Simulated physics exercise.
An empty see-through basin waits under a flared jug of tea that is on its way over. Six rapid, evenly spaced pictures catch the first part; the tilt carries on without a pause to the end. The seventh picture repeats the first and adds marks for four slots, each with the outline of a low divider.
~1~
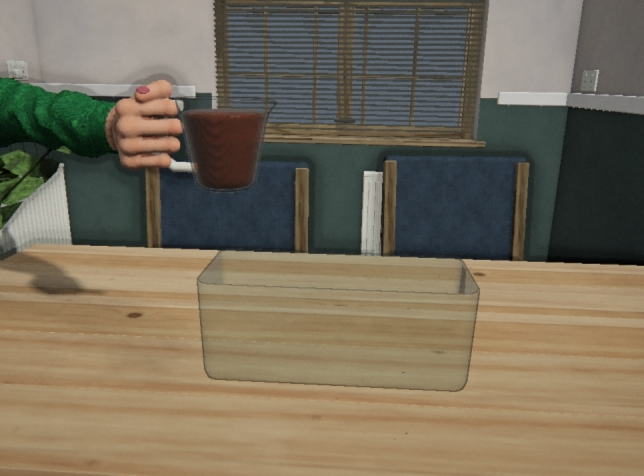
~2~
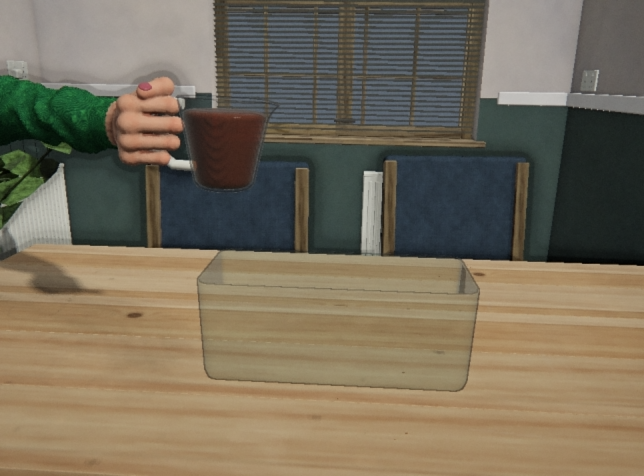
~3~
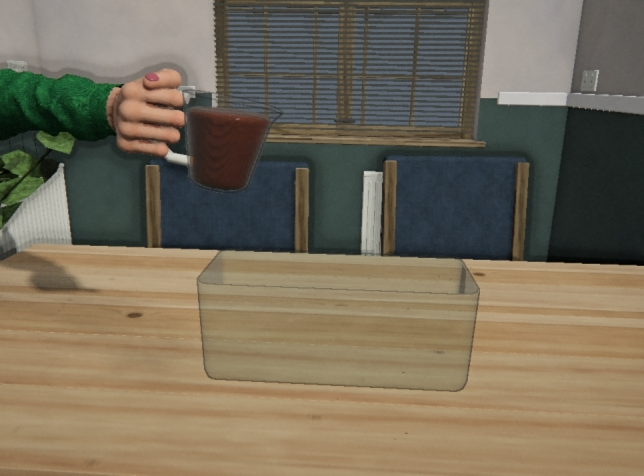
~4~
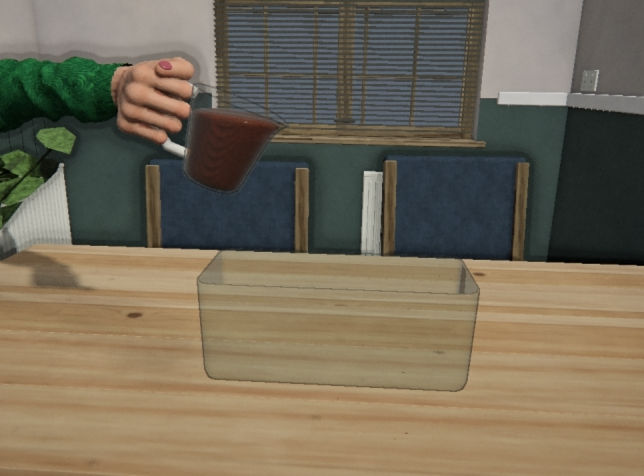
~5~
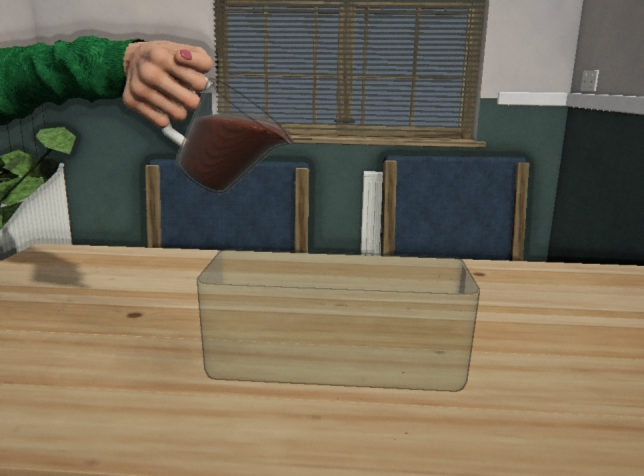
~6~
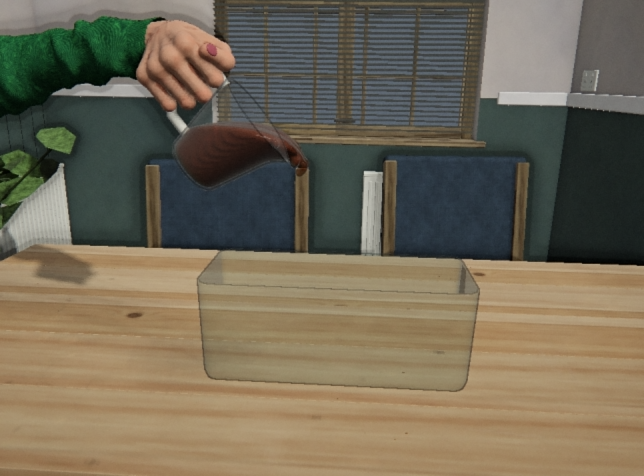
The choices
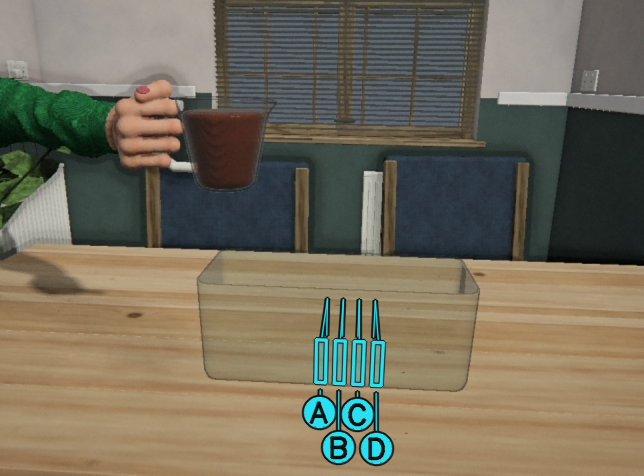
A hand in a green sleeve holds a flared clear jug of reddish-brown tea upright above an empty see-through basin on a wooden table. The hand tilts the jug to the right, slightly at first, then steeply, and the tea slides toward the lip and just begins to come over it.
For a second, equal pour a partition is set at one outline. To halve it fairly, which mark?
A works best here.
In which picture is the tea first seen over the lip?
Picture 5.
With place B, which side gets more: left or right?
The left side.
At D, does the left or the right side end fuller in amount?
The left side.
In cyan, A at (320, 390); B at (338, 391); C at (357, 392); D at (376, 392).
With A, about 51 % ends left of the wall and 47 % right of it.
With B, about 80 % ends left of the wall and 17 % right of it; 3 % is lost outside.
With C, about 91 % ends left of the wall and 3 % right of it; 5 % is lost outside.
With D, about 91 % ends left of the wall and 5 % right of it; 4 % is lost outside.
